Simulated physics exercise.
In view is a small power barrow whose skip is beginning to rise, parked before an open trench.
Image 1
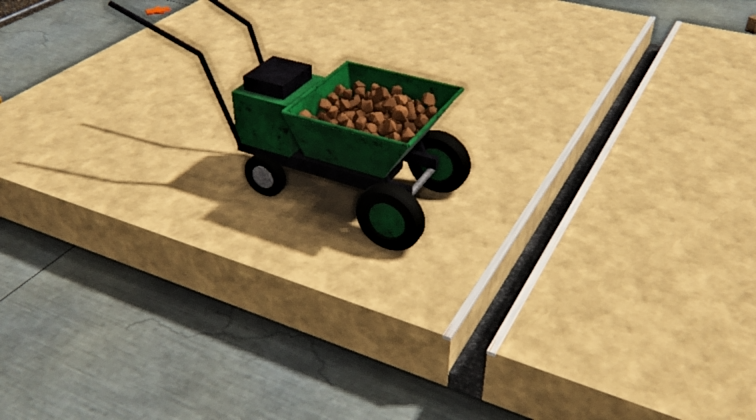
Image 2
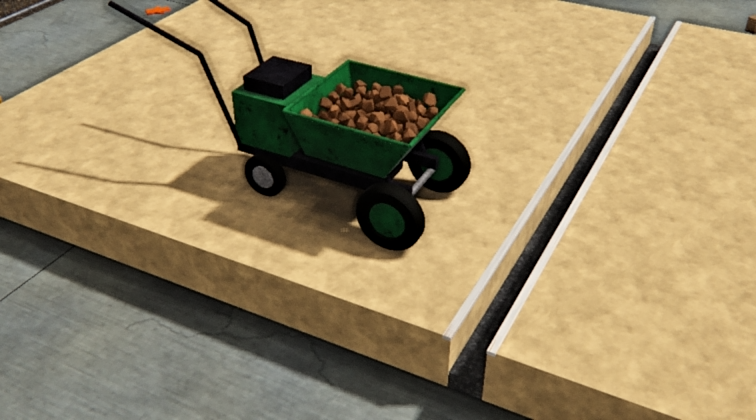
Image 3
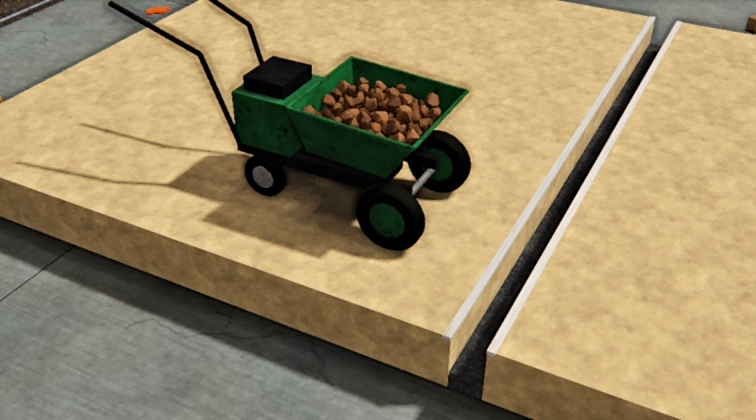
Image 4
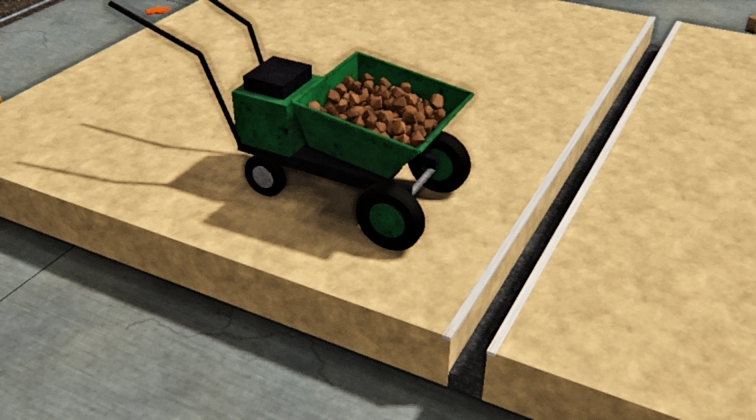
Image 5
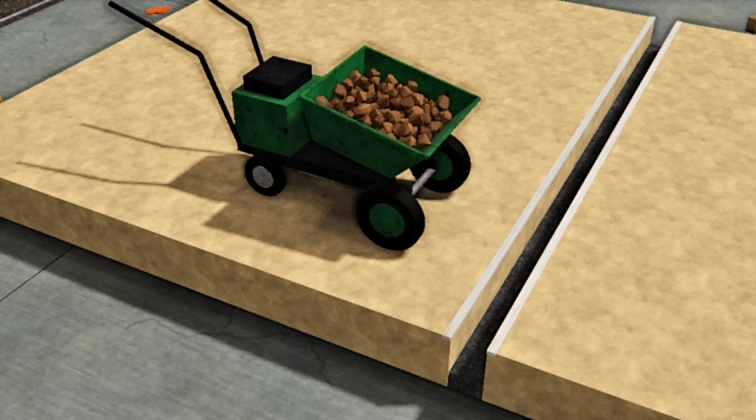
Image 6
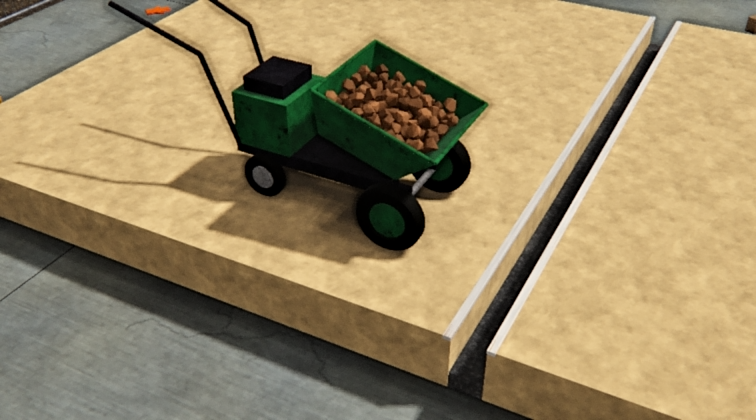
A green power barrow loaded with brown clods stood still on a pale slab near a narrow, dark trench, and then its skip slowly tilted up at the back, leaning toward the right.
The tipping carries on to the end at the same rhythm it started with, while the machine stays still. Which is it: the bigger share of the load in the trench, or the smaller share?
The load ends chiefly in the trench.
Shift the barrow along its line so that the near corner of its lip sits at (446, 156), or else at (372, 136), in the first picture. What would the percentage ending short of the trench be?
0 % for the first, 40 % for the second.
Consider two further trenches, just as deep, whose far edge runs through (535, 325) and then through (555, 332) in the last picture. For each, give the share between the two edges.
The first case gives close to 100 per cent and the second close to 100 per cent.
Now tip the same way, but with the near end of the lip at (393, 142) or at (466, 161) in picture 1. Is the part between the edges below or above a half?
The greater portion first, the lesser portion second.
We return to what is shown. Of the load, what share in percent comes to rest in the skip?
Roughly 0 per cent.
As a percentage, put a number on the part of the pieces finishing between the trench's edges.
Roughly 70 %.
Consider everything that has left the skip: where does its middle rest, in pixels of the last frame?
Roughly at (526, 257).
Just after the last frame, skip tipped steeply; every one in the skip.
A moment on, skip tipped right over; the larger part in the skip; just a few short of the trench; roughly a quarter in or heaped over the trench; just a few beyond it; just a few falling.
Further on, skip tipped right over; about a tenth in the skip; about a tenth short of the trench; roughly two thirds in or heaped over the trench; about a tenth beyond it.
When it is over, skip tipped right over; about a tenth short of the trench; roughly two thirds in or heaped over the trench; roughly a quarter beyond it.
